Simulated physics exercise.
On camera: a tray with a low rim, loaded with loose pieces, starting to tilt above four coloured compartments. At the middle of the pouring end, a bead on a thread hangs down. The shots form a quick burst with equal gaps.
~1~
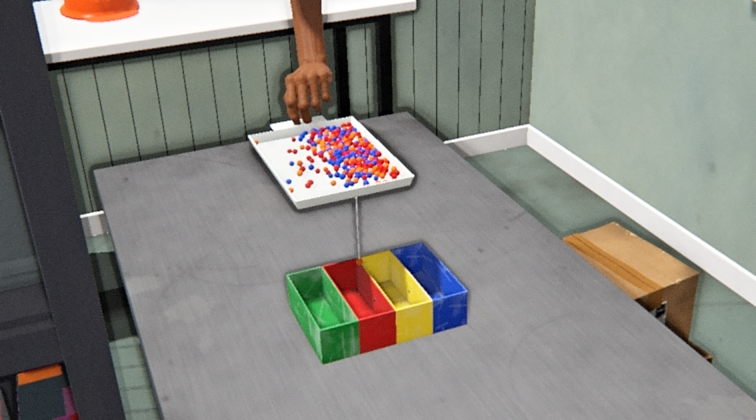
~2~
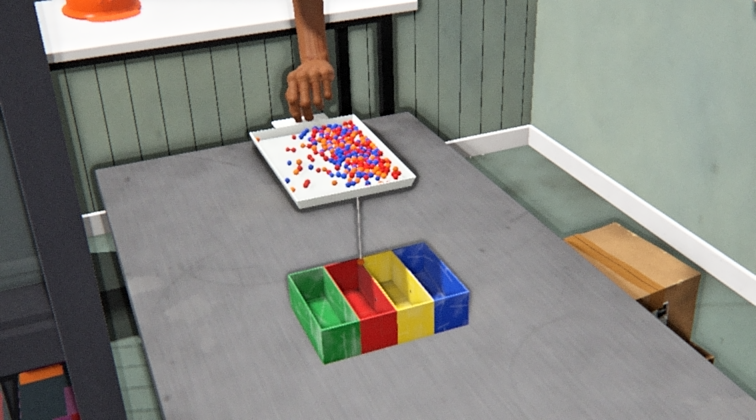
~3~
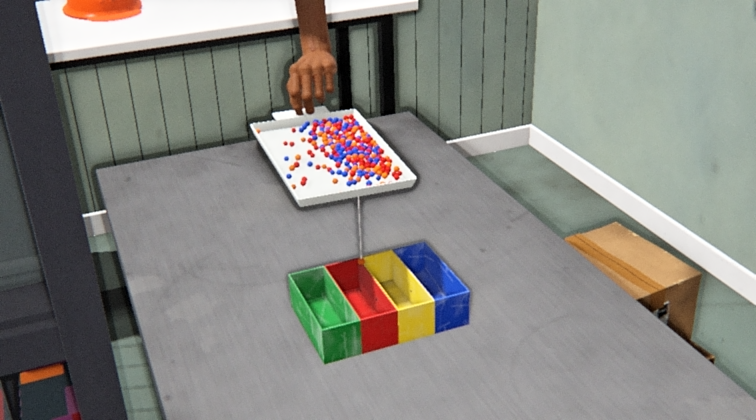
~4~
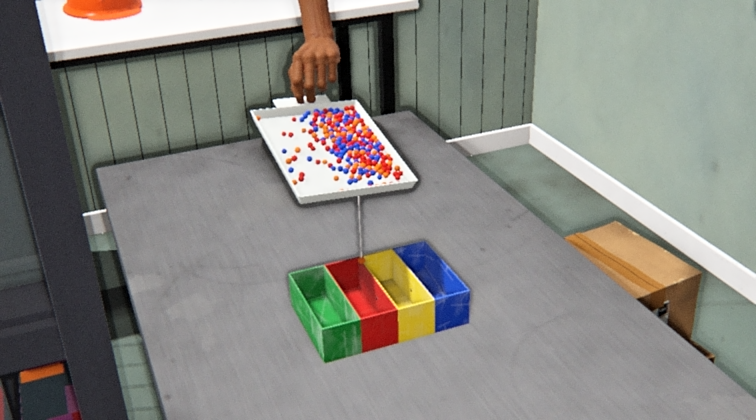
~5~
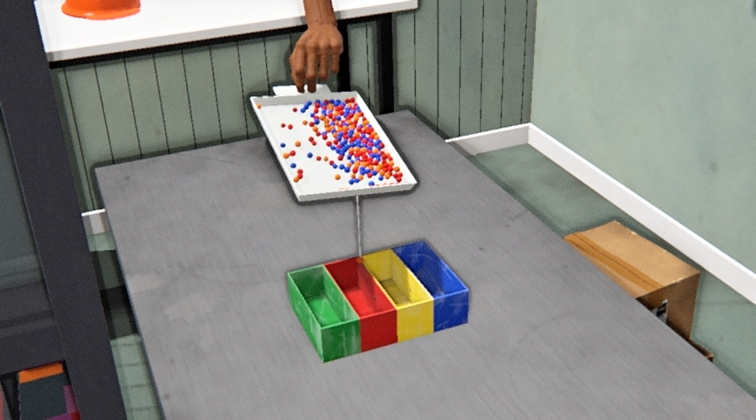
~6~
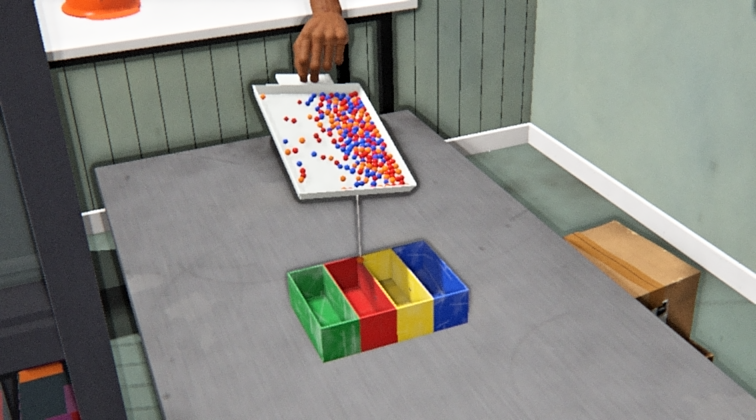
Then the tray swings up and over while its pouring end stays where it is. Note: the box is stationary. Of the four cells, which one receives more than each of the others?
The blue cell receives the most.
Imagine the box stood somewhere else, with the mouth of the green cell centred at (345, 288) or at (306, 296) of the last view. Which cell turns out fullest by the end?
Result 1: The yellow cell; result 2: The blue cell.
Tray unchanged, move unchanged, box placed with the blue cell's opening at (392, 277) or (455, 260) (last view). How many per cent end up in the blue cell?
20 % and 20 %.
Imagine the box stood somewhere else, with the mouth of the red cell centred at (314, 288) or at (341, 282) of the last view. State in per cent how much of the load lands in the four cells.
Around 20 then around 70 per cent.
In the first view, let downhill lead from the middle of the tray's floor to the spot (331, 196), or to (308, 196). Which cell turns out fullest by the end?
First: That green cell, second: That green cell.
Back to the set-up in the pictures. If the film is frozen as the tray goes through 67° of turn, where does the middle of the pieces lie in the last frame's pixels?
The middle of the pieces sits at roughly (402, 198).
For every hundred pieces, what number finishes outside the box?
Estimated share: About 10 %.
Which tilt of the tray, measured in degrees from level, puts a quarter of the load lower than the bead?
About 70 degrees.
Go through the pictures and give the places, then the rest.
In the first picture, corners of the pouring end at (298, 199) and (409, 175), level; middle of the load at (346, 155), round plastic beads; bead on its thread at (359, 262); green cell at (340, 339); red cell at (378, 329); yellow cell at (414, 319); blue cell at (450, 309).
In the second picture, corners of the pouring end at (299, 199) and (411, 176), level; middle of the load at (347, 154).
In the third picture, corners of the pouring end at (300, 197) and (412, 177), tipped barely, lowest at the right corner; middle of the load at (348, 151), a small part on the move.
In the fourth picture, corners of the pouring end at (301, 194) and (413, 179), tipped a little, lowest at the right corner; middle of the load at (350, 145), a small part on the move.
In the fifth picture, corners of the pouring end at (301, 192) and (412, 181), tipped clearly, lowest at the right corner; middle of the load at (352, 142), about a quarter on the move.
In the sixth picture, corners of the pouring end at (302, 191) and (412, 183), tipped clearly, lowest at the right corner; middle of the load at (356, 140), nearly all on the move; green cell at (341, 337); red cell at (379, 327); yellow cell at (415, 317); blue cell at (451, 307).
Soon, tray tipped steeply; about half on the tray; a small part in the blue cell; a small part in the yellow cell; about a quarter falling or outside the box.
A while on, tray tipped past a quarter turn; about two thirds in the blue cell; about a quarter in the yellow cell; a stray few in the red cell; a small part falling or outside the box.
Towards the end, tray tipped past a quarter turn; about two thirds in the blue cell; about a quarter in the yellow cell; a stray few in the red cell; a small part falling or outside the box.
Finally, tray tipped past a quarter turn; about two thirds in the blue cell; about a quarter in the yellow cell; a stray few in the red cell; none in the green cell; a small part outside the box.
